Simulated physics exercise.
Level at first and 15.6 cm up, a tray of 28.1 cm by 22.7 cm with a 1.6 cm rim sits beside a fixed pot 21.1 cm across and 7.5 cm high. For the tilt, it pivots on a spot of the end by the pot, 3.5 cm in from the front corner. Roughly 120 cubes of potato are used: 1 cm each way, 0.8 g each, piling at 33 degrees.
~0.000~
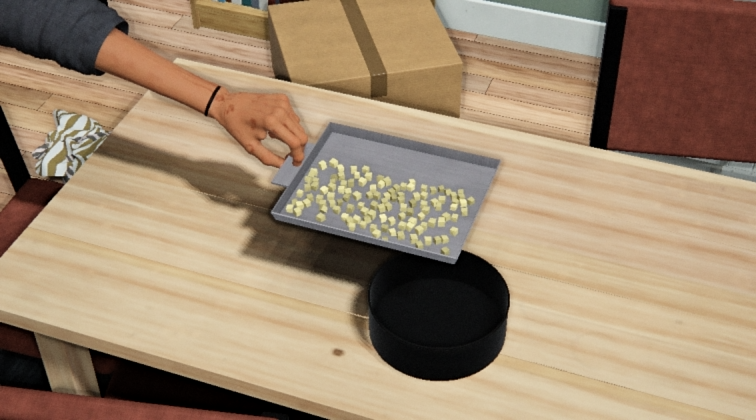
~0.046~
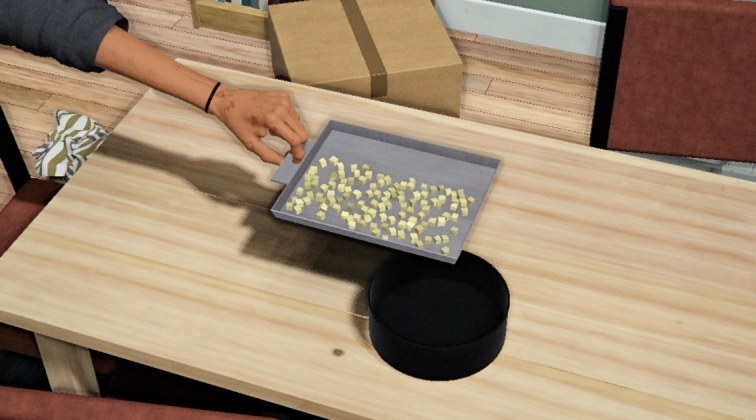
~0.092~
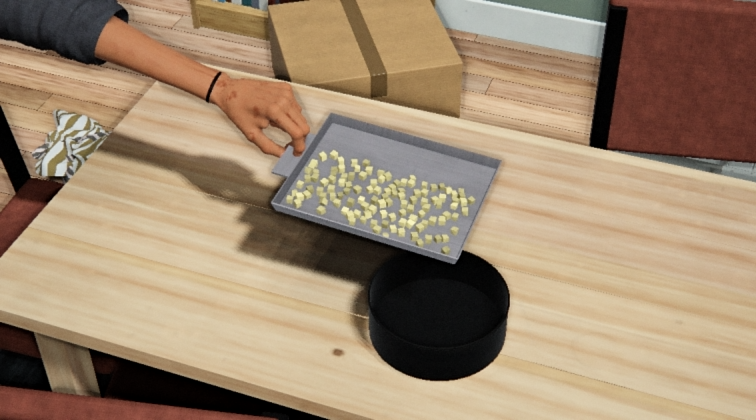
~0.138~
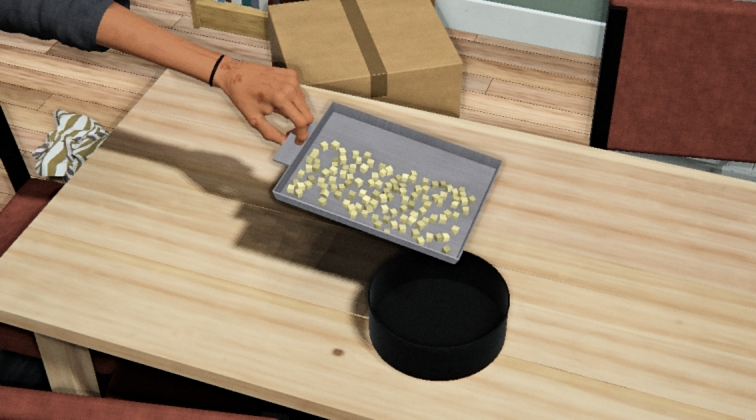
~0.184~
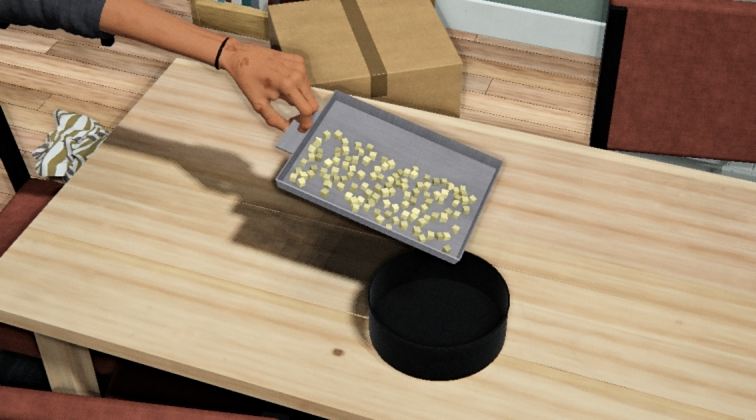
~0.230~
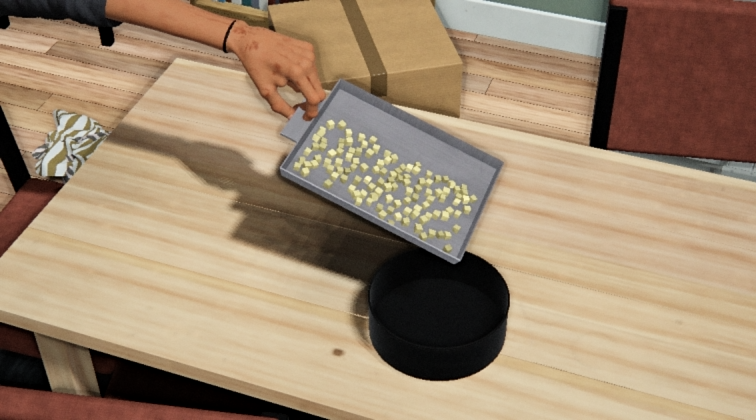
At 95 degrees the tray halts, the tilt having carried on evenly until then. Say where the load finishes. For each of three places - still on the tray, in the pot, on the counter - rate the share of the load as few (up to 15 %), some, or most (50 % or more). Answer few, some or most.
Tray: Few; pot: Some; counter: Most.
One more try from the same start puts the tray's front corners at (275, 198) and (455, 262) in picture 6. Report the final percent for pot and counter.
Final per cent - pot 90, counter 10.
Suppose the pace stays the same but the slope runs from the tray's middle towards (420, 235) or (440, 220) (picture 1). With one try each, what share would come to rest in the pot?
Near 95 and 70 per cent, in that order.
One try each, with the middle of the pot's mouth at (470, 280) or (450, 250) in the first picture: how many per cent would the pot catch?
I'd say some 75 per cent for the first and some 35 per cent for the second.
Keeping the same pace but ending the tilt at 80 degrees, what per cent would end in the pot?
Roughly 30 %.
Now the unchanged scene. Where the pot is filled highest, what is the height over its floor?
Around 1.5 cm above the floor.
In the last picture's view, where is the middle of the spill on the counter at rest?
Spill centre at rest: About (577, 308).
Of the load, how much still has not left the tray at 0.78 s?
About 50%.
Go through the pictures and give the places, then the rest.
In the first picture, tray tilt 0 degrees, front corners at (275, 211) and (455, 256); middle of the pieces at (384, 202); pot at (439, 295).
In the second picture, tray tilt 1 degrees, front corners at (275, 209) and (455, 256); middle of the pieces at (385, 201).
In the third picture, tray tilt 4 degrees, front corners at (276, 202) and (455, 256), lowest corner right back; middle of the pieces at (385, 197).
In the fourth picture, tray tilt 9 degrees, front corners at (277, 190) and (456, 256), lowest corner right back; middle of the pieces at (386, 192).
In the fifth picture, tray tilt 14 degrees, front corners at (280, 179) and (457, 256), lowest corner right back; middle of the pieces at (388, 186).
In the sixth picture, tray tilt 19 degrees, front corners at (285, 167) and (458, 257), lowest corner right back; middle of the pieces at (390, 181); pot at (439, 295). The tray's pace is about 110 degrees a second.
After 0.56 s, tilt 56 degrees; the tray holds 100 %, the pot 0 %.
Then, at 0.78 s, tilt 81 degrees; the tray holds 50 %, the pot 10 %.
After 1.12 s, tilt 95 degrees; the tray holds 5 %, the pot 30 %.
At rest (2.2 s), tray 5 %, pot 35 %, counter 60 %.
